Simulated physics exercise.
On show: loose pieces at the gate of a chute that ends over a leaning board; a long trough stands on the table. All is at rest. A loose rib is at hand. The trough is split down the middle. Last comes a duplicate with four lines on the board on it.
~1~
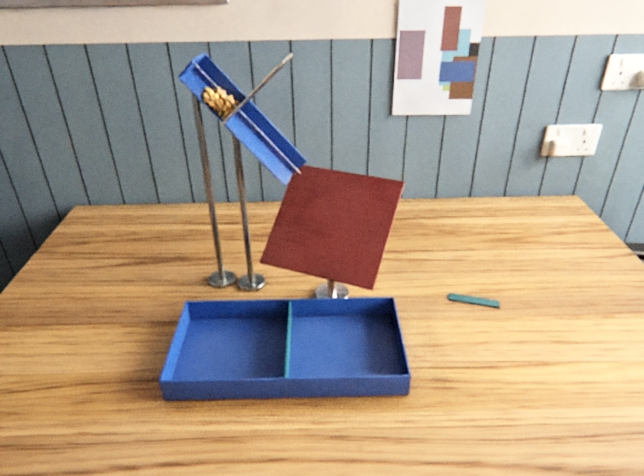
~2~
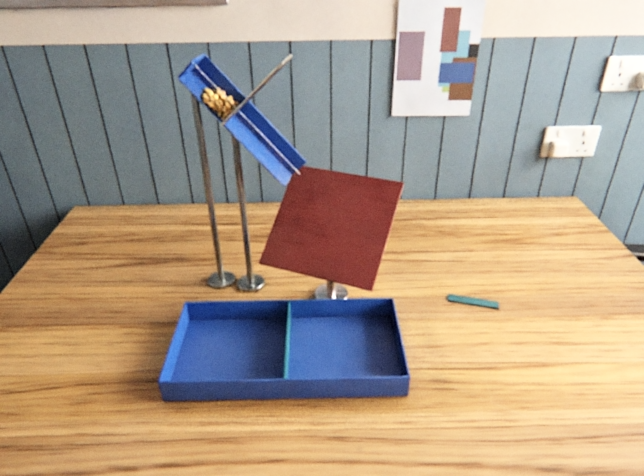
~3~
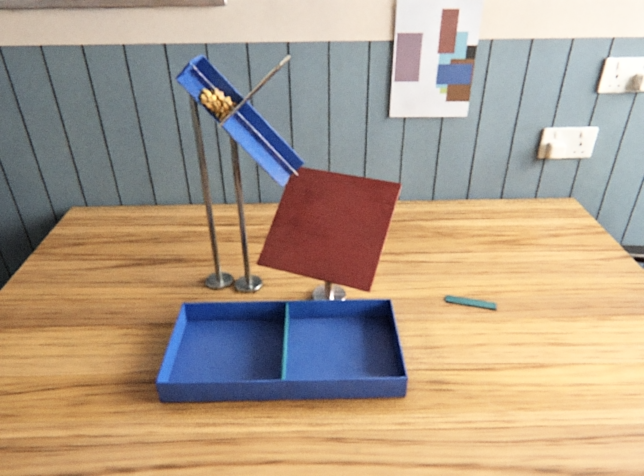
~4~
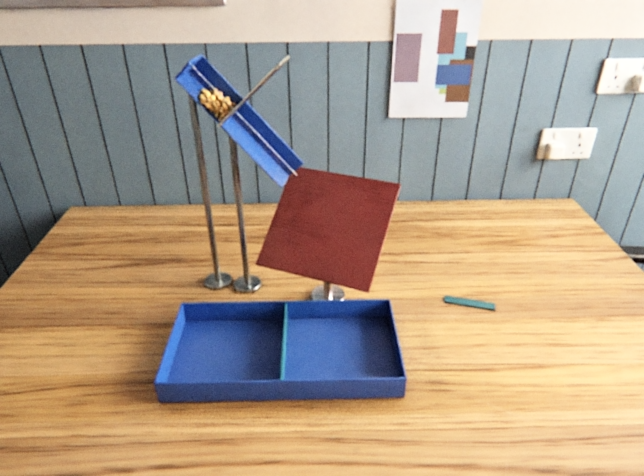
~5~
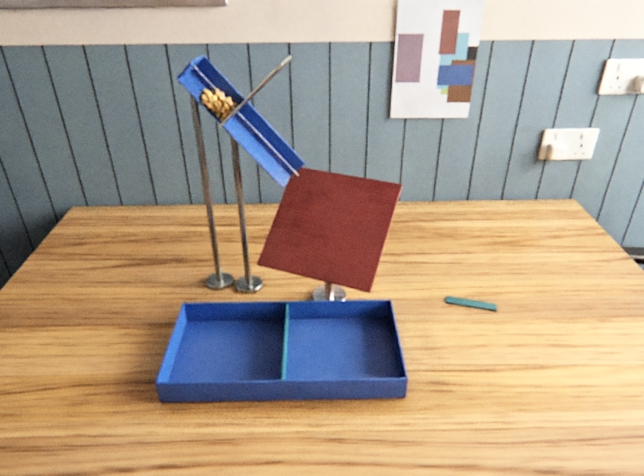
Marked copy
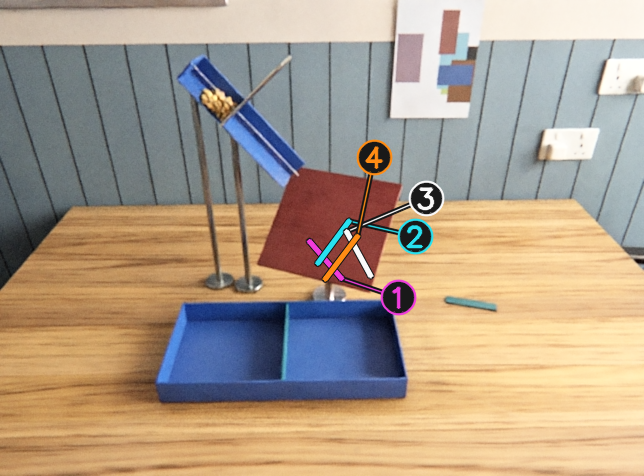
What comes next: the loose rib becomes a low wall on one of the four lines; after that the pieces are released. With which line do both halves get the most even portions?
2 beats the others.
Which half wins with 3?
The right half.
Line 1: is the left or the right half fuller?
More lands on the right.
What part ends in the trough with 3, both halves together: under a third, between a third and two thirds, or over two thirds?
Over two thirds.
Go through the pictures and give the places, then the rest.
In the first frame, load behind the gate at (220, 100), dried chickpeas; lip of the chute at (289, 180), sloping fairly steeply.
In the second frame, middle of the board at (331, 223), tilted fairly steeply; middle of its low edge at (313, 276); of its high edge at (348, 173).
In the third frame, front corners of the trough at (156, 383) and (407, 377); front end of its middle wall at (282, 380).
In the fourth frame, middle of the load at (217, 102); lip at (285, 182).
In the fifth frame, middle of the load at (218, 102); lip at (287, 182).
On the marked copy, line 1 from (309, 241) to (341, 278); line 2 from (349, 221) to (317, 263); line 3 from (346, 231) to (370, 275); line 4 from (357, 236) to (325, 279).
With 1, of what is caught, about a quarter in the left half, most in the right.
With 2, of what is caught, about half in the left half, about half in the right.
With 3, of what is caught, a small part in the left half, most in the right.
With 4, of what is caught, a small part in the left half, most in the right.
